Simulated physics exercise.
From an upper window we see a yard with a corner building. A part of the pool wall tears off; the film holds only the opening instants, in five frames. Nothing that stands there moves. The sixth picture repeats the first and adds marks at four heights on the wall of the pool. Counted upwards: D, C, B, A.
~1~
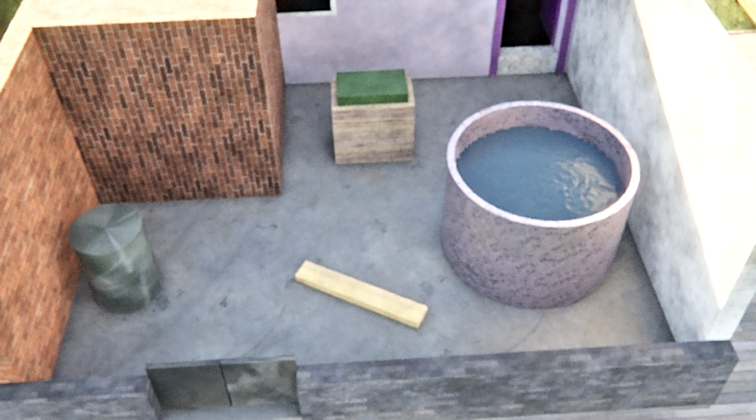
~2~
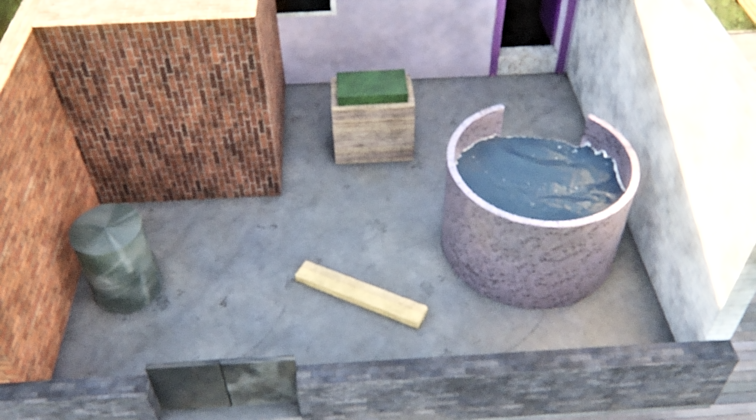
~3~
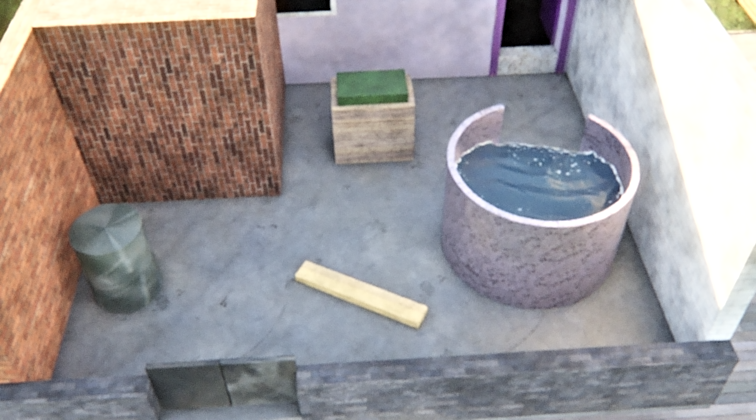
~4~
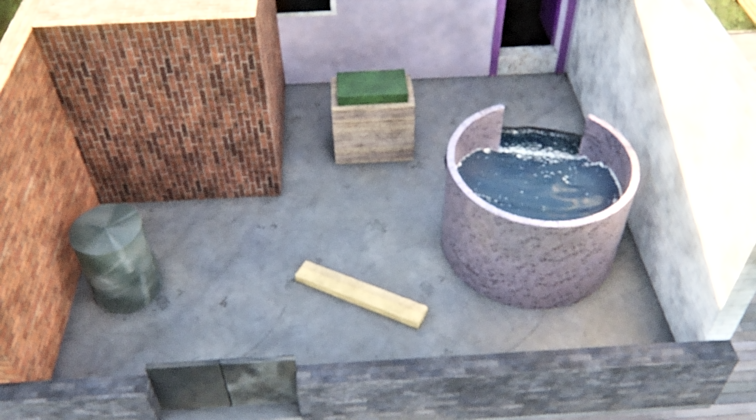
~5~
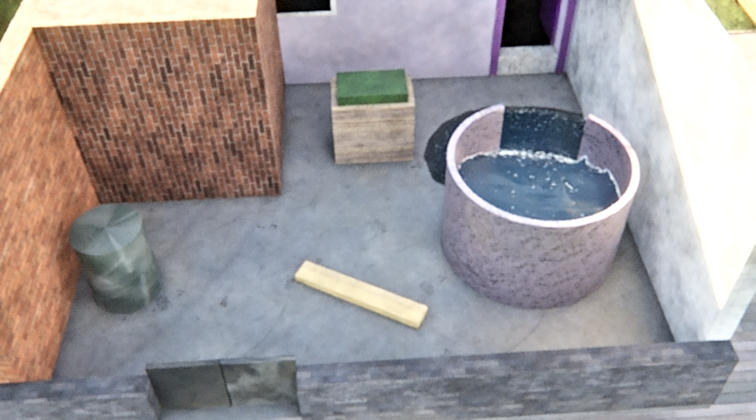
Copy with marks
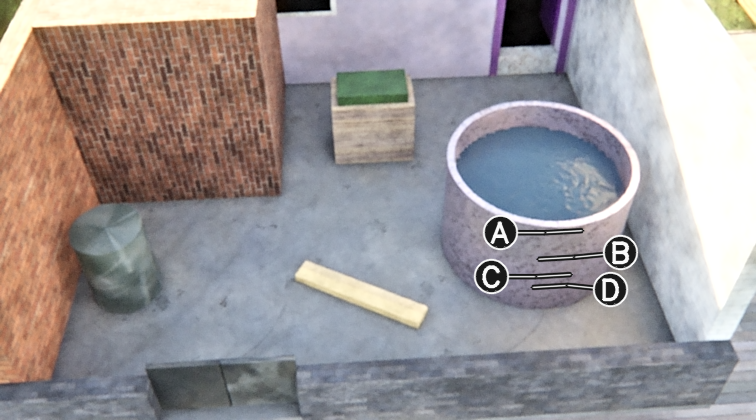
Water surging through a gap opened in the back of a round pool, then spreading darkly across the walled yard behind it.
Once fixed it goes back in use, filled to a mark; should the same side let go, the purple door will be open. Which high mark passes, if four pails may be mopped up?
C.
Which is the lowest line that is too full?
B.
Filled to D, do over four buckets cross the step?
No.
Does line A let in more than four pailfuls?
Yes, that goes wrong.
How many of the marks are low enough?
Two.
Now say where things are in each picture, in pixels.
Water in the pool at rest, its middle at (538, 180); foot of the purple doorway at (526, 74); shut gate at (223, 367).
Water covers 1 % of the ground, its front hidden from here.
Water covers 4 % of the ground, its front hidden from here.
Water covers 9 % of the ground, its front hidden from here.
Water covers 13 % of the ground, its front hidden from here.
On the marked copy, A at (563, 231); B at (556, 258); C at (552, 275); D at (550, 286); from the bottom up D, C, B, A.
With A, dozens of bucketfuls pour in.
With B, about 13 bucketfuls get in.
With C, a bucket or two gets in.
With D, nothing gets over.
